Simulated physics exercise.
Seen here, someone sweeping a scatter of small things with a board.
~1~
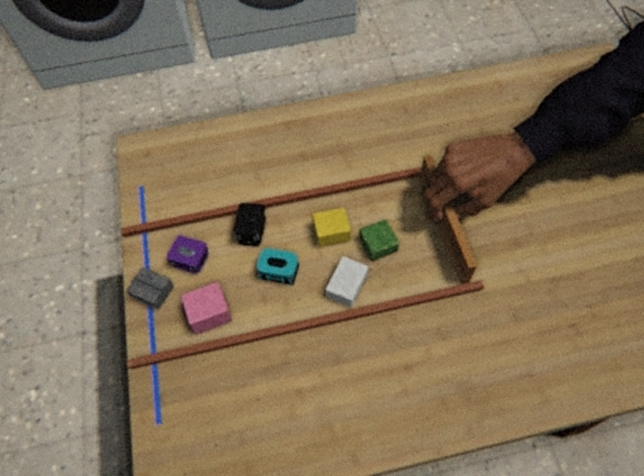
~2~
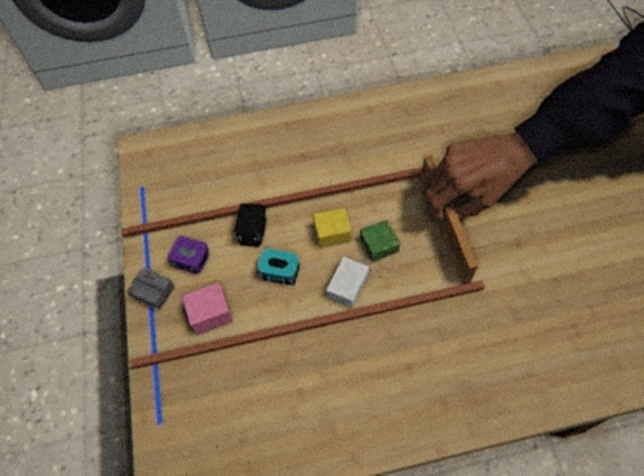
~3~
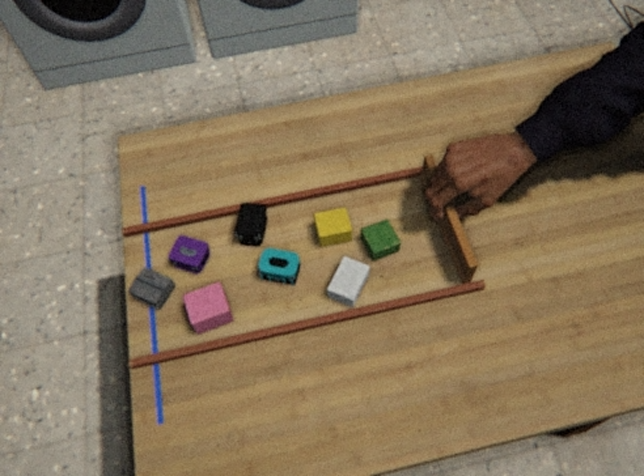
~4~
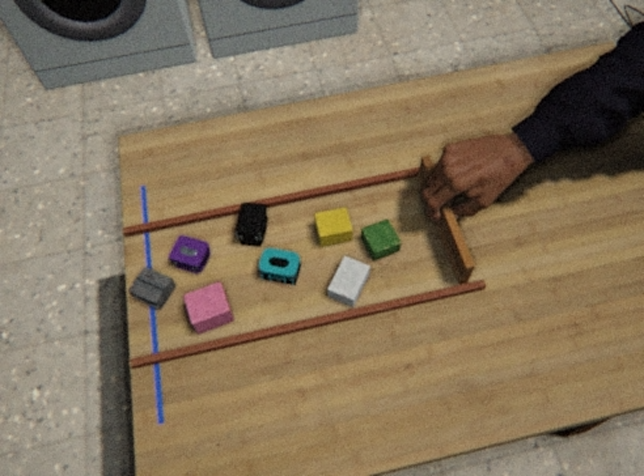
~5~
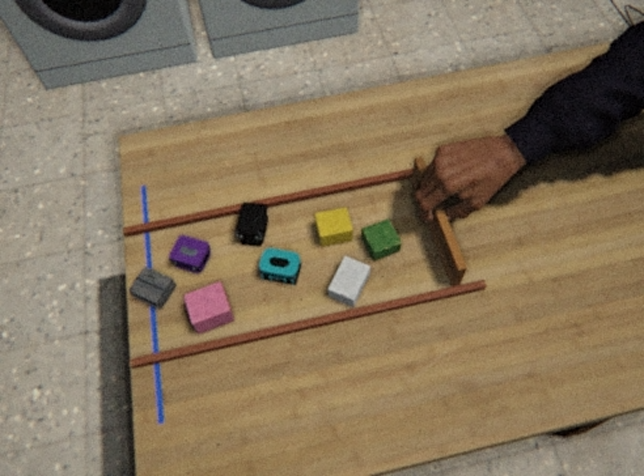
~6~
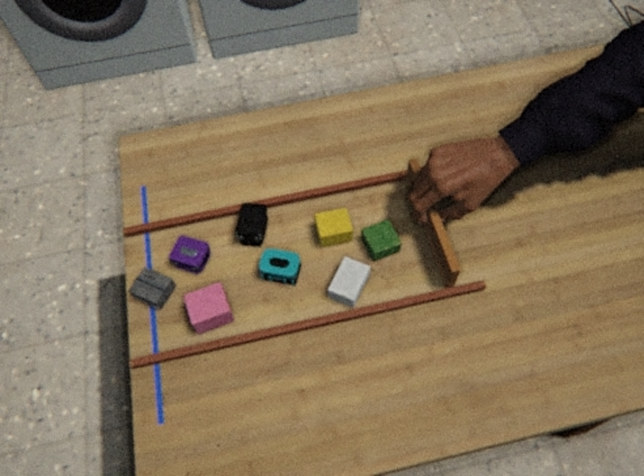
A hand in a dark sleeve holds a wooden board upright at the right of a wooden table, seen from above at an angle, with front-loading machines on the speckled floor beyond. Between two reddish strips lie green, white, yellow, turquoise, black, pink and purple objects, with a grey one on blue tape at left. The hand slides the board slightly left; the objects stay put.
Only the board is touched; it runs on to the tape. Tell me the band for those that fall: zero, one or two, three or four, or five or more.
The number that fall off is five or more.
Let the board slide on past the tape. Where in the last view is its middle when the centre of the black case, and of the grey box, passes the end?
For the black case at (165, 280), for the grey box at (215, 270).
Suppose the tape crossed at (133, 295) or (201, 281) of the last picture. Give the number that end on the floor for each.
It would be 8 and 1.
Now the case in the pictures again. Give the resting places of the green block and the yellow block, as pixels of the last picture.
First (134, 292), then (132, 254).
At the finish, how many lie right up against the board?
It touches 3.
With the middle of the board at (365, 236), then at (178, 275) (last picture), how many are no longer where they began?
By then 2, and 8.
Soon after, none off yet; grey box at rest near (153, 288); purple case at rest near (191, 255); pink block at rest near (209, 308).
Then, none off yet; grey box at rest near (153, 288); purple case at rest near (191, 255); pink block moved a little near (194, 315).
Further on, none off yet; grey box on its side near (115, 321); purple case moved about its own width near (145, 273); pink block moved about its own width near (152, 331).
At rest, the number that fall off is five or more; fallen, turquoise case, black case, pink block, purple case and grey box.
